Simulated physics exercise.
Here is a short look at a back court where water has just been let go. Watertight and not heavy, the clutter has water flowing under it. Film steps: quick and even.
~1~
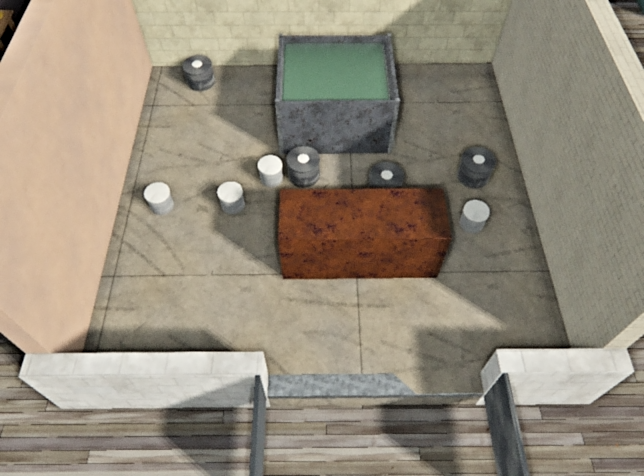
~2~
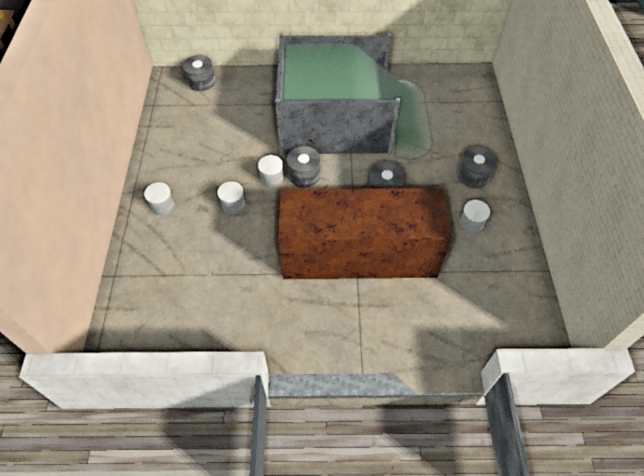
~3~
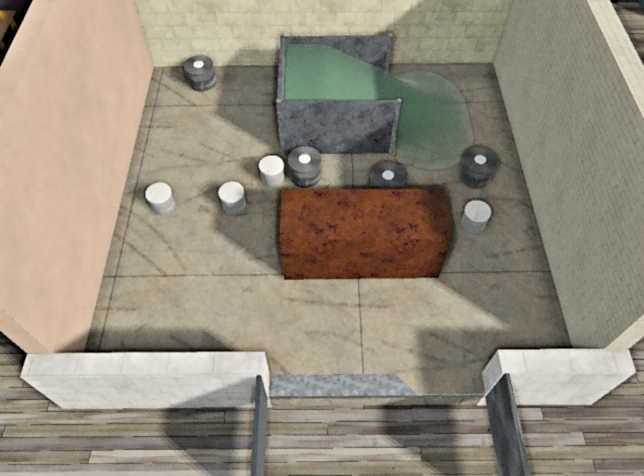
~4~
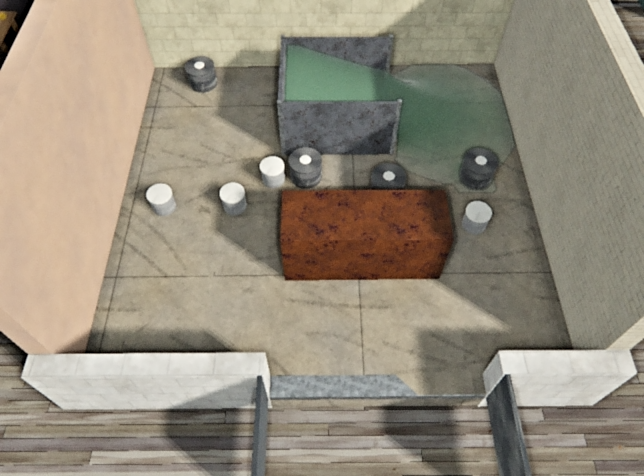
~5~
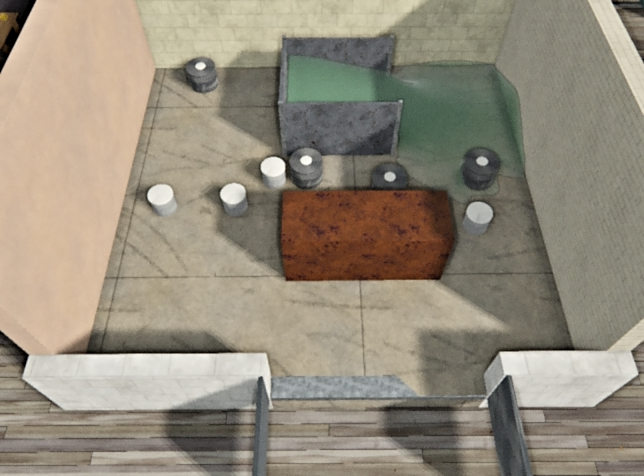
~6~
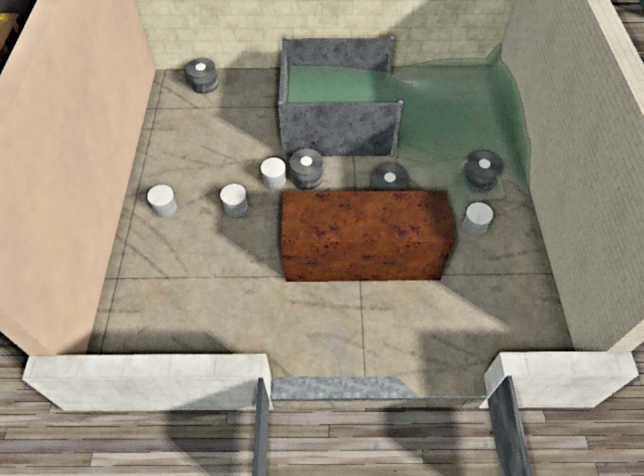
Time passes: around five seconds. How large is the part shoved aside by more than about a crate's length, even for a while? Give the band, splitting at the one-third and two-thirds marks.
The share lands in the middle band, from one to two thirds.
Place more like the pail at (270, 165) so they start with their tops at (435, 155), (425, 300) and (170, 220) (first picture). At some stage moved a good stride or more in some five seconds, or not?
Item by item: Goes the distance, goes the distance, remains in place.
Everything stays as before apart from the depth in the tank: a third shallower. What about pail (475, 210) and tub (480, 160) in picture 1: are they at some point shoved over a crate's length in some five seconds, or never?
The first comes out carried that far, the second carried that far.
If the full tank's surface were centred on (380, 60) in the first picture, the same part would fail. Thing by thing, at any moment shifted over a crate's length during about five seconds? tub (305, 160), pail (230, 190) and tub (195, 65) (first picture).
Taking them in turn: Kept near its start; kept near its start; got sent well off.
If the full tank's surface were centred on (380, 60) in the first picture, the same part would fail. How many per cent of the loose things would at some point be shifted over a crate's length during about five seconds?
Estimate: Around 50 per cent of them.
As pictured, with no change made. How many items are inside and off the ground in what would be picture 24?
It works out to 0.
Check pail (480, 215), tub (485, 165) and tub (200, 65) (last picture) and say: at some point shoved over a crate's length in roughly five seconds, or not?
One by one: Cleared the mark; cleared the mark; cleared the mark.
A moment on, 0 of 8 are well off their spots; 0 afloat.
Next, 2 of 8 are well off their spots; 1 afloat.
Later, 3 of 8 are well off their spots; 0 afloat.
In the end, 4 of 8 are well off their spots, and 4 have been at some point; 2 afloat.
